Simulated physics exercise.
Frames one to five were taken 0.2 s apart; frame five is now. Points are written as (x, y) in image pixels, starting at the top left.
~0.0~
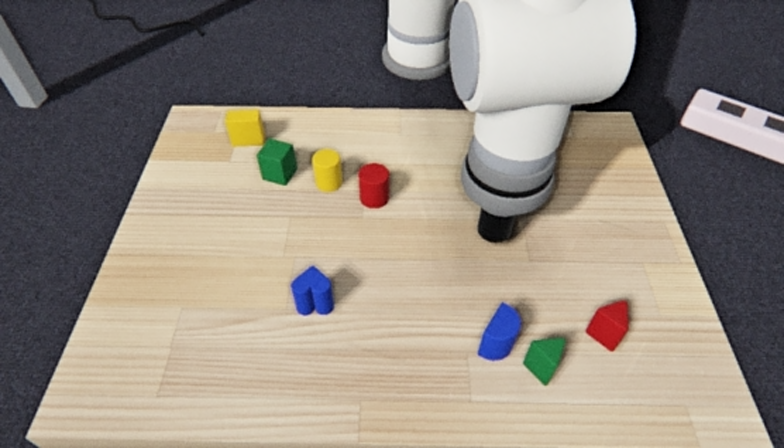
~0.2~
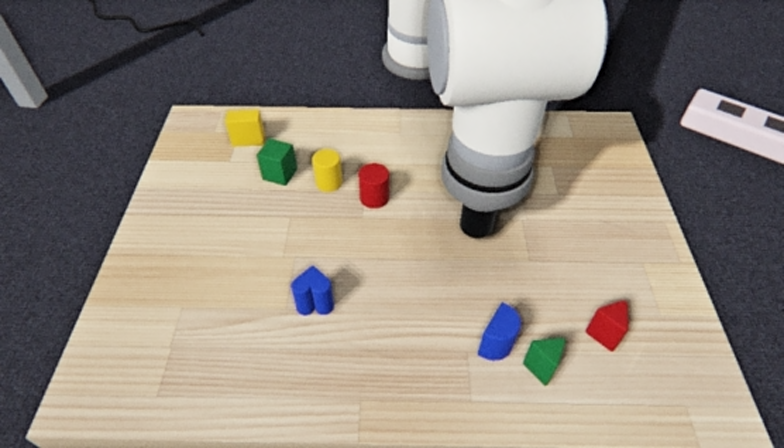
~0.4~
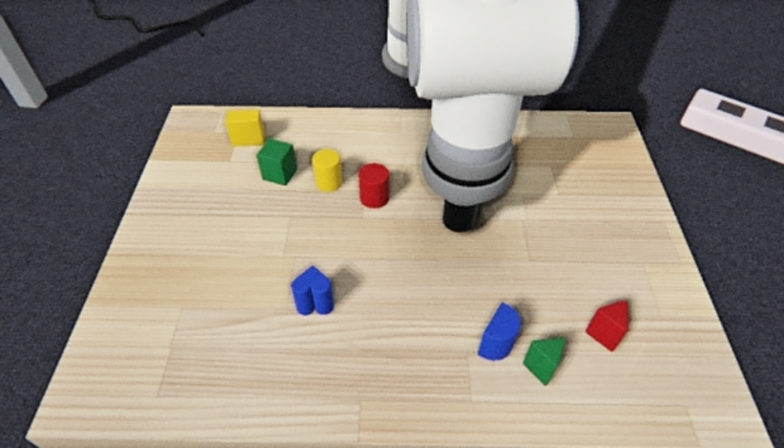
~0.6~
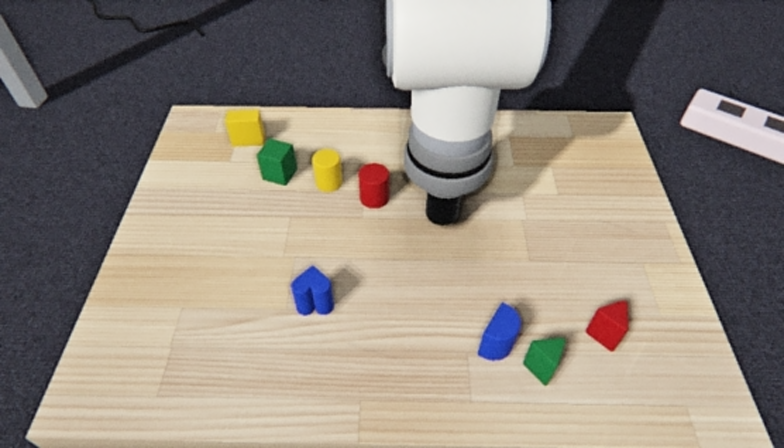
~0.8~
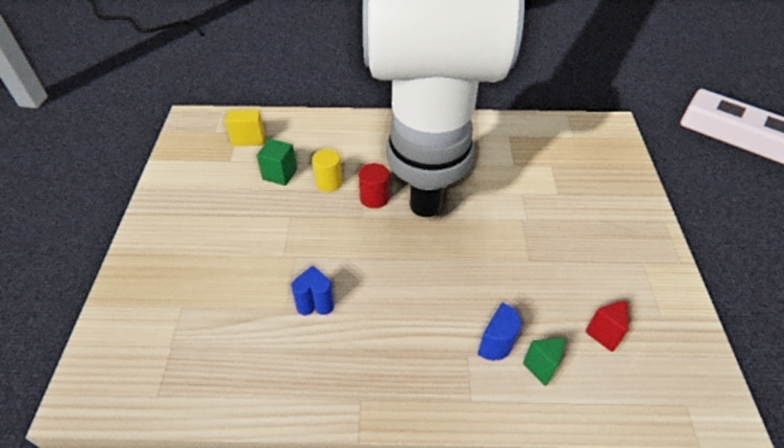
A white robot arm moves steadily left across a wooden table while the colored blocks stay still.
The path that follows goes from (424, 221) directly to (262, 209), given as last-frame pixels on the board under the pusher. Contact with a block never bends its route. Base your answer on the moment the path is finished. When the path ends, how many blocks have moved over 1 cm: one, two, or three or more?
Shifted over 1 cm: One.
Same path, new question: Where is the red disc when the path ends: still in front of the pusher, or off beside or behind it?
The pusher moves past it.
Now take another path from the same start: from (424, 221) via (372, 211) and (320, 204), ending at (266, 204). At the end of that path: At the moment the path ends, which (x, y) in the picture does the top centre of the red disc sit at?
My estimate: (351, 160).
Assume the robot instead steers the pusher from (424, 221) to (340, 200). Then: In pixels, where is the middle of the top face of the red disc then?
Most likely (341, 153).
What follows on the original path. One third of the way, pusher (368, 203); red disc (365, 169).
Two thirds of the way, pusher (313, 199); red disc (362, 168).
At the end, pusher (258, 196); yellow disc in place; red disc (362, 168).
